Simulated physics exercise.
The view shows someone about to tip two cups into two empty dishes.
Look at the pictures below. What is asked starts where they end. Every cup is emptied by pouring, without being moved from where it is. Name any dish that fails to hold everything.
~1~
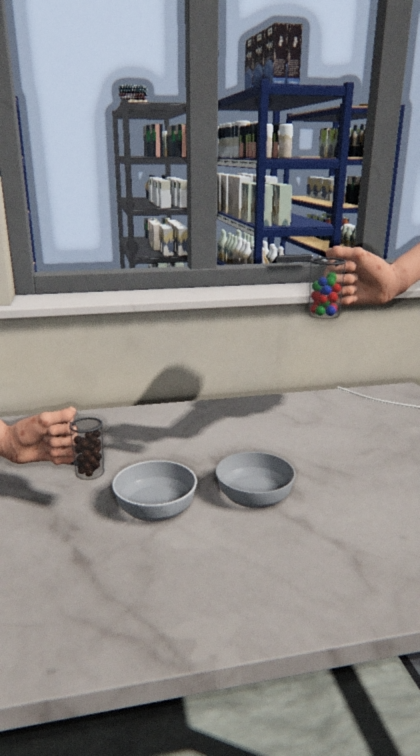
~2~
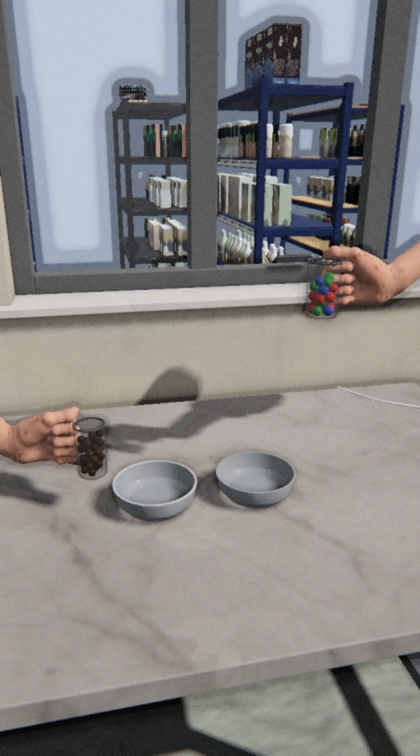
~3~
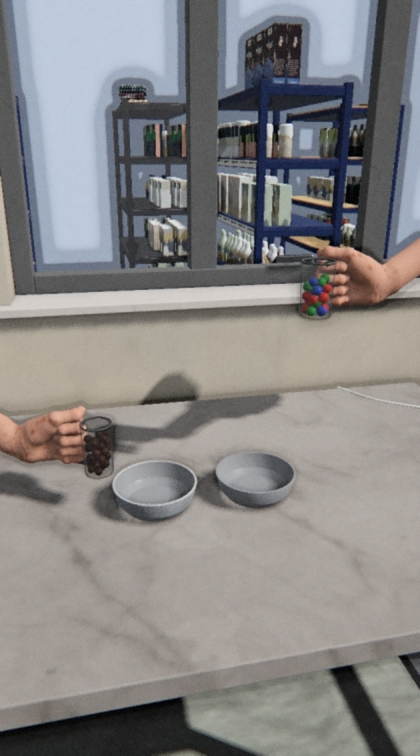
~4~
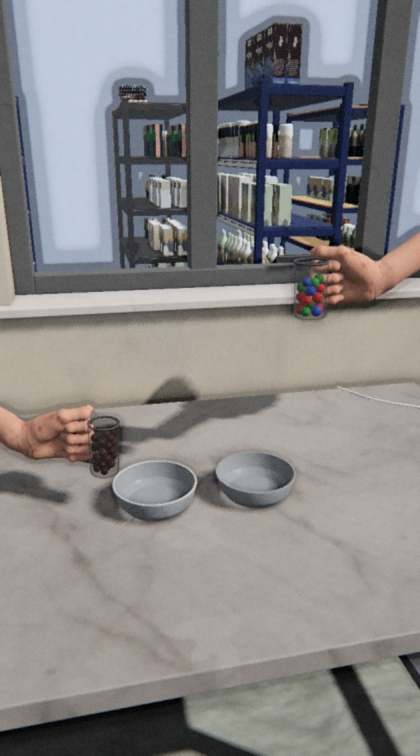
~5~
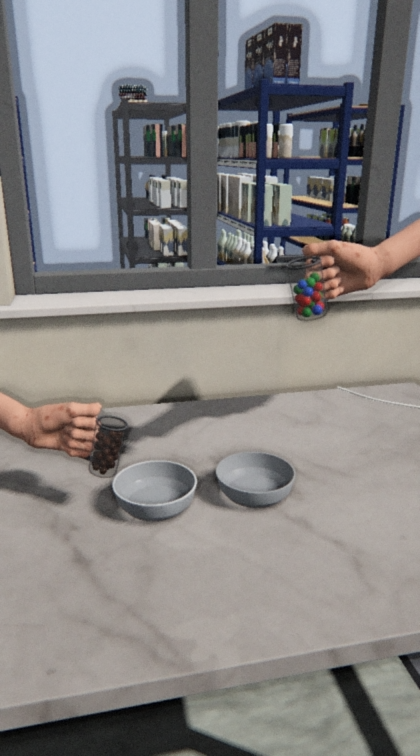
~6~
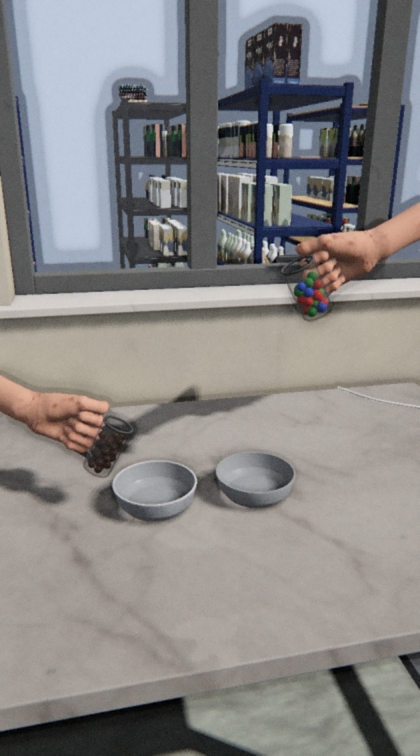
On the left the dish: No spills, right: Spillage.
Then, 0.23 s past the last view, left, all still in the cup; right, all still in the cup.
Then, 0.52 s past the last view, left, all still in the cup; right, all still in the cup.
Then, 0.84 s past the last view, left, most still in the cup, a small part in the dish, a small part in the air; right, about two thirds still in the cup, about a third in the air.
Finally, left, all in the dish, none outside the dish; right, about two thirds in the dish, about a third outside the dish.
